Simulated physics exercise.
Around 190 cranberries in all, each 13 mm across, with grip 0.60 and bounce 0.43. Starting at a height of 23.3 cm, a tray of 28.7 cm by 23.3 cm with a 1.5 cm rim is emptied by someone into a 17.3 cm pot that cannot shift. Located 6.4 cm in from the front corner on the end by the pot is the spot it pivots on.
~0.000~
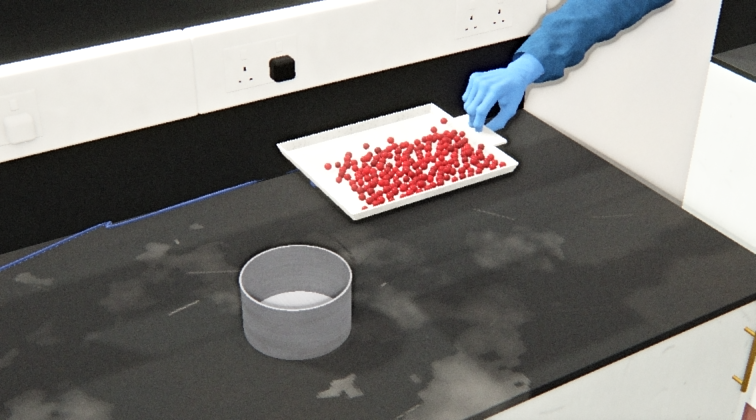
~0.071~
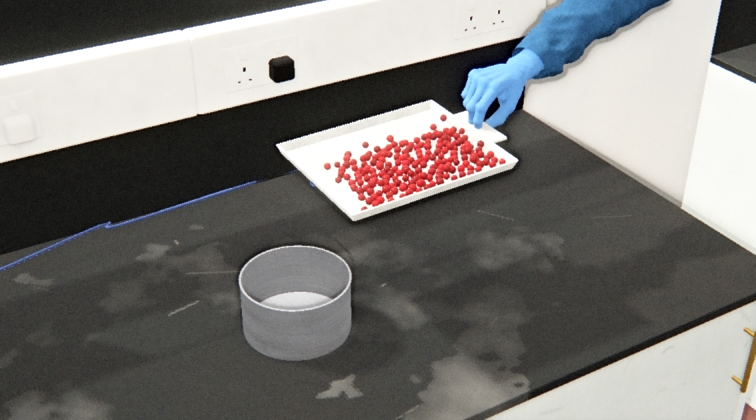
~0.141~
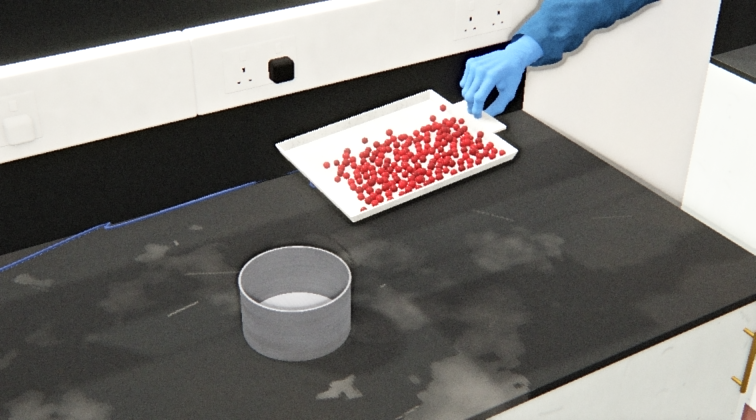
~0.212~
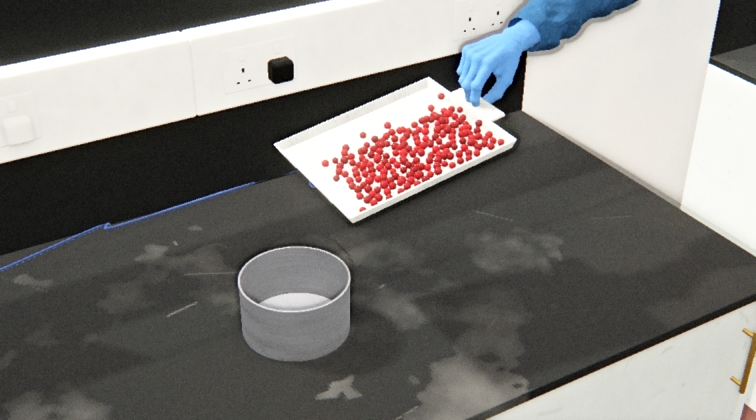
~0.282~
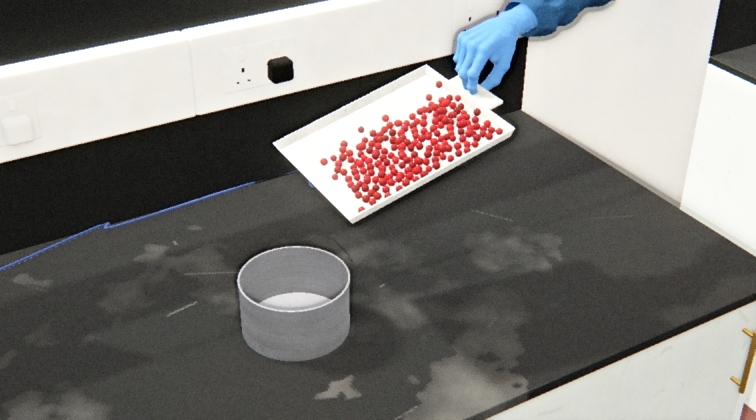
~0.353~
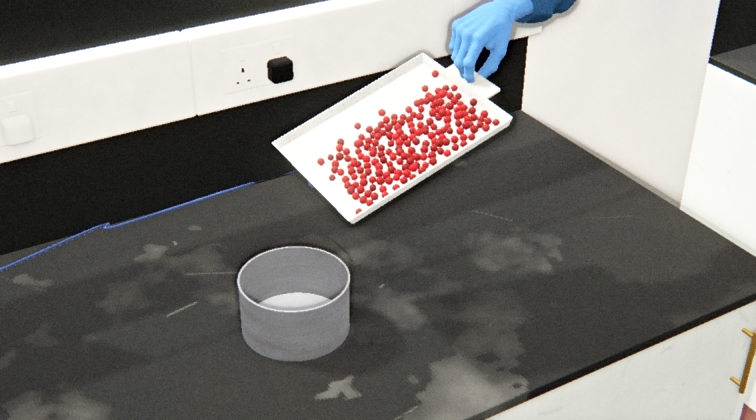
We see a blue-gloved hand holding a white tray of red cranberries above a dark countertop, behind a round grey pot. The hand lifts the tray's far right end, steadily tilting it down toward the left front corner.
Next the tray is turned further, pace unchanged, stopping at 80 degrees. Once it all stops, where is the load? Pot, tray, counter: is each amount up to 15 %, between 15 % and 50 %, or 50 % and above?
Pot: 50 % and above; left on the tray: Up to 15 %; counter: Between 15 % and 50 %.
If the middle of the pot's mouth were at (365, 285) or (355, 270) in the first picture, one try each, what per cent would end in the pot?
First try around 30 %, second around 10 %.
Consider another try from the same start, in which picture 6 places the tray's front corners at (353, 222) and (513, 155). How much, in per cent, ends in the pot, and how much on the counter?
In the pot: 5 per cent; on the counter: 95 per cent.
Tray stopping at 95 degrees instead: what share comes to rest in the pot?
70 percent.
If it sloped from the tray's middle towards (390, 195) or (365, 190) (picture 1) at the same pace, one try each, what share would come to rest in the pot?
First try: About 10 percent; second try: About 35 percent.
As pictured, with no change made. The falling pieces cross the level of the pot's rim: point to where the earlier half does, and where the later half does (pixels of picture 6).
Roughly (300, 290) to start, and after that (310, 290).
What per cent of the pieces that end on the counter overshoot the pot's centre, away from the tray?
Share: Close to 70 %.
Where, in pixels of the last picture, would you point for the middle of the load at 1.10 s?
The middle of the load should be at about (329, 183) by then.
After 0.80 s, tilt 48 degrees; the tray holds 100 %, the pot 0 %.
After 1.10 s, tilt 67 degrees; the tray holds 80 %, the pot 10 %.
After 1.50 s, tilt 80 degrees; the tray holds 20 %, the pot 50 %.
By 2.7 s all is still; pot 70 %, tray 0 %, counter 30 %.
